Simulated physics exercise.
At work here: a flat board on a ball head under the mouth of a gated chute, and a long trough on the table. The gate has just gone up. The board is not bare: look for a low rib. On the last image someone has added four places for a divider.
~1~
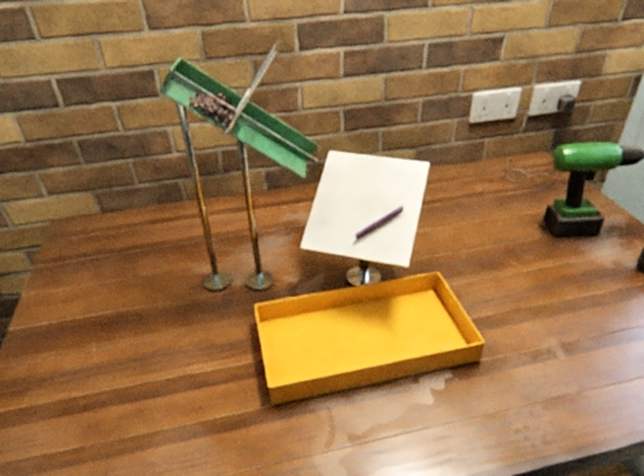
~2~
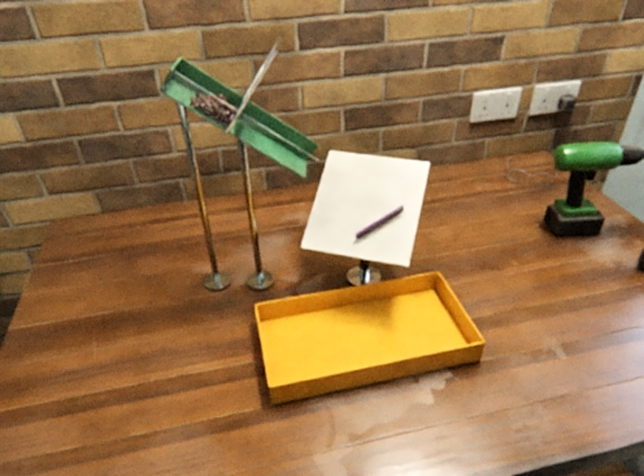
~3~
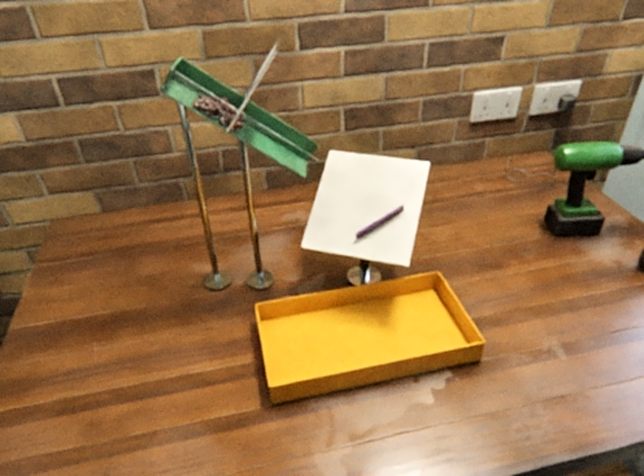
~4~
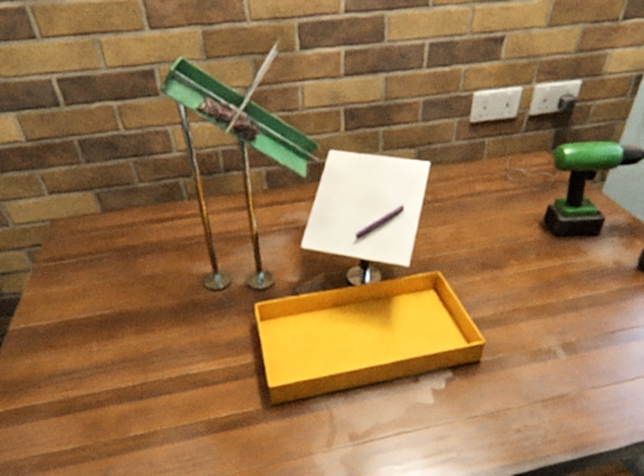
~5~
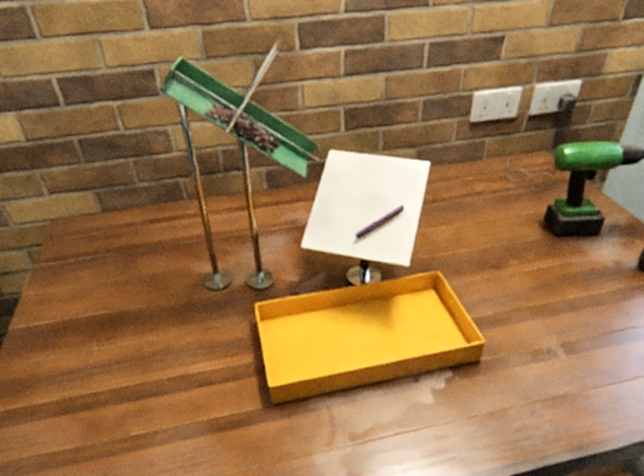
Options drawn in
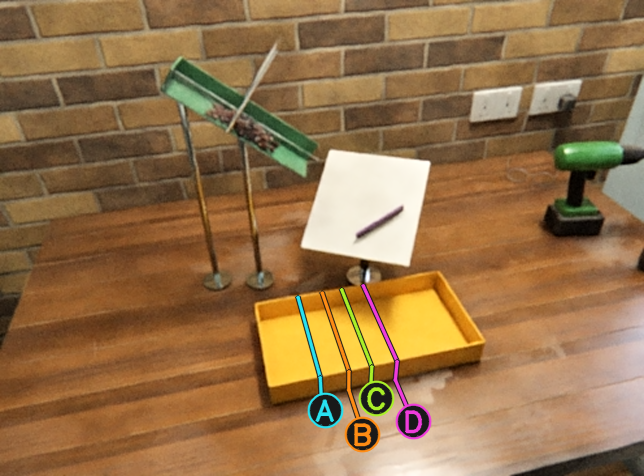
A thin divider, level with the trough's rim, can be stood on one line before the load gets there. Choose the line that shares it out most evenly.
The best line is B.
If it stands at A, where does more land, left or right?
Right.
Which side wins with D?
More lands on the left.
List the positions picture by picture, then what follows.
In the first picture, load behind the gate (218, 108), flat chocolate drops; lip of the chute (305, 170), sloping fairly steeply.
In the second picture, middle of the board (366, 204), tilted fairly steeply; middle of its low edge (353, 256); of its high edge (379, 156).
In the third picture, front corners of the trough (270, 386) and (485, 342), empty; front of the load (239, 124).
In the fourth picture, middle of the load (231, 117); its front (257, 132), roughly a quarter of the way to the lip; rib from (403, 205) to (356, 234).
In the fifth picture, middle of the load (243, 129); its front (276, 145), roughly half of the way to the lip.
On the marked copy, line A crosses the front rim at (319, 376); line B crosses the front rim at (348, 370); line C crosses the front rim at (371, 365); line D crosses the front rim at (396, 360).
For line A, of what is caught, not one piece on the left of the divider, every piece on the right.
For line B, of what is caught, roughly a quarter on the left of the divider, roughly two thirds on the right.
For line C, of what is caught, the larger part on the left of the divider, about a tenth on the right.
For line D, of what is caught, almost all on the left of the divider, just a few on the right.
